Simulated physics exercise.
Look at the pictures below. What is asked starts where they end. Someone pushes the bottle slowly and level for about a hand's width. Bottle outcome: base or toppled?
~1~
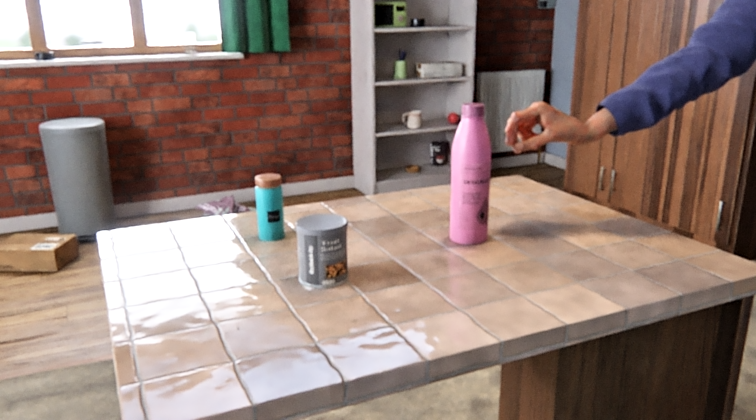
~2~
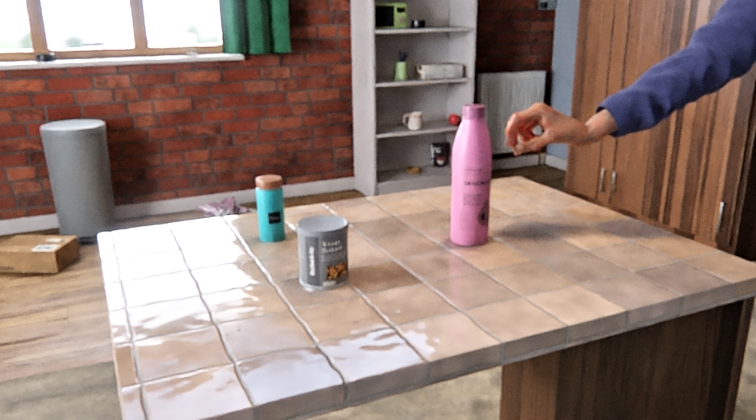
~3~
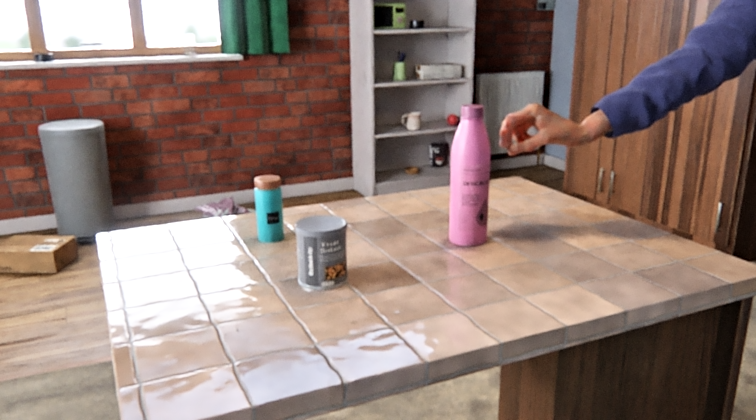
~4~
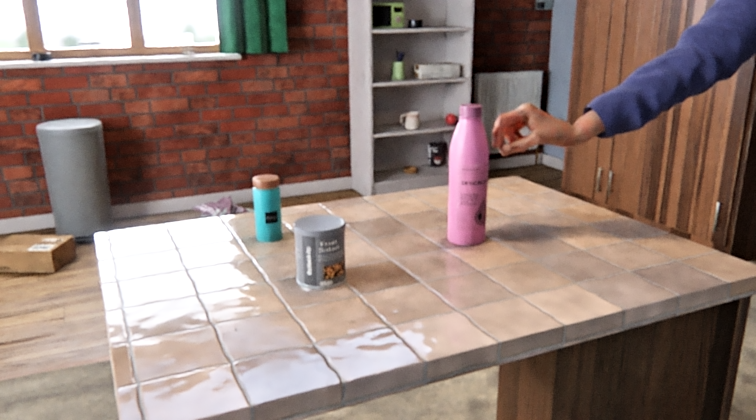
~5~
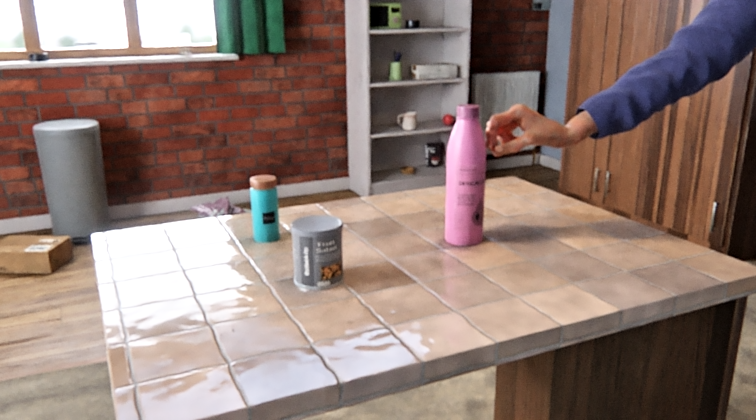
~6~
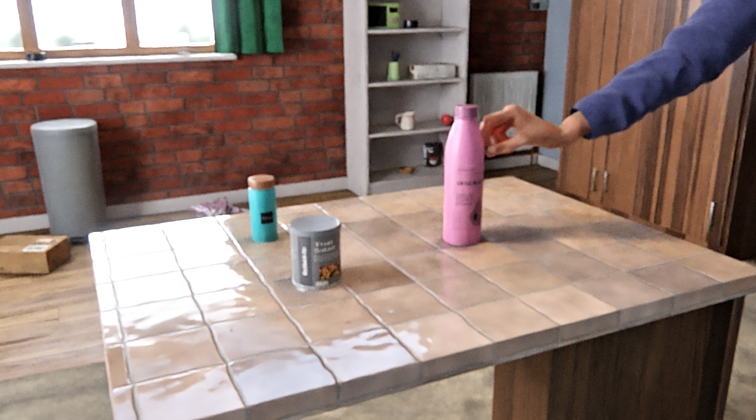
Well, it loses its balance in the end.
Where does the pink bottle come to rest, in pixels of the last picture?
It winds up at roughly (378, 233).
Then, 0.50 s later than the last frame, pink bottle tilted by 17° near (446, 175).
Then, 0.90 s later than the last frame, pink bottle tilted by 71° near (396, 213).
Then, 1.00 s later than the last frame, pink bottle on its side near (382, 235).
When it is over, lying over on the table, pink bottle. End places, in pixels of the last picture, pink bottle near (379, 233).
